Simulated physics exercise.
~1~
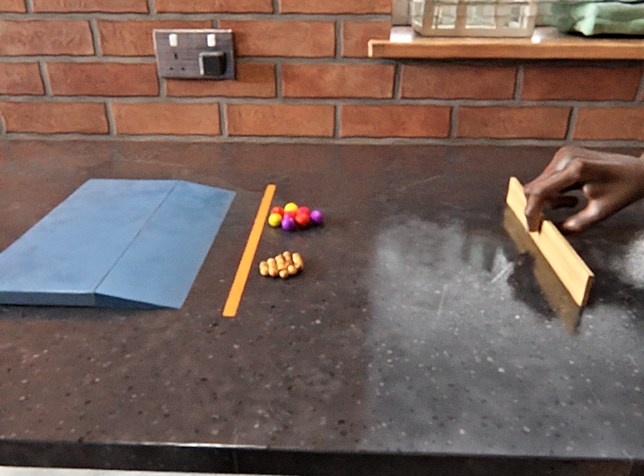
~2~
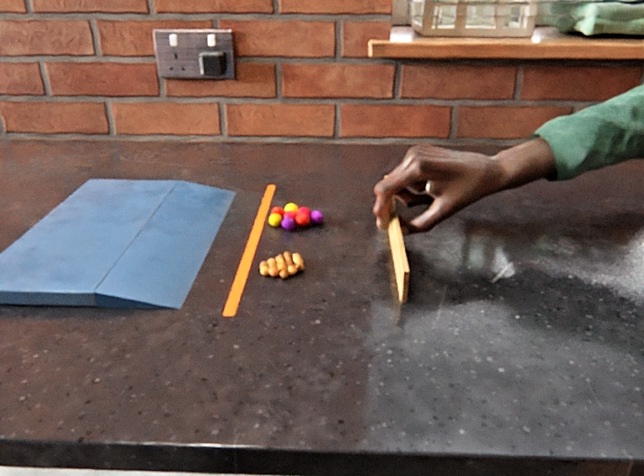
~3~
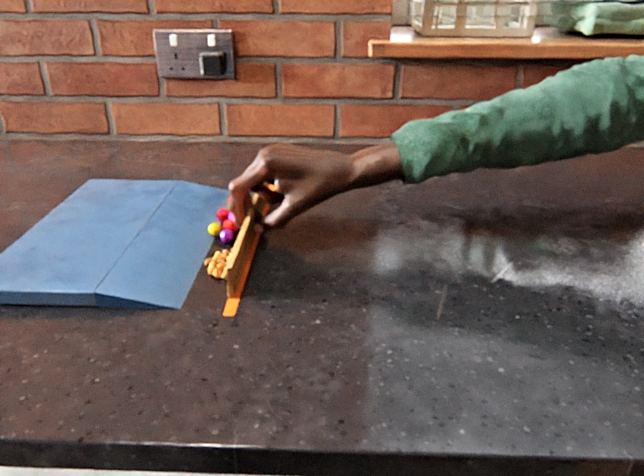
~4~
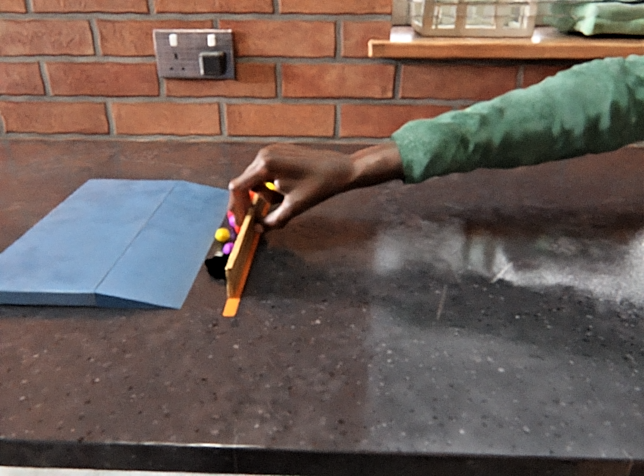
A hand slid an upright strip of wood left across the dark worktop, pushing a colourful cluster of little balls and a light brown cluster toward the blue ramp, then stopped at the orange tape, with neither cluster getting over the top.
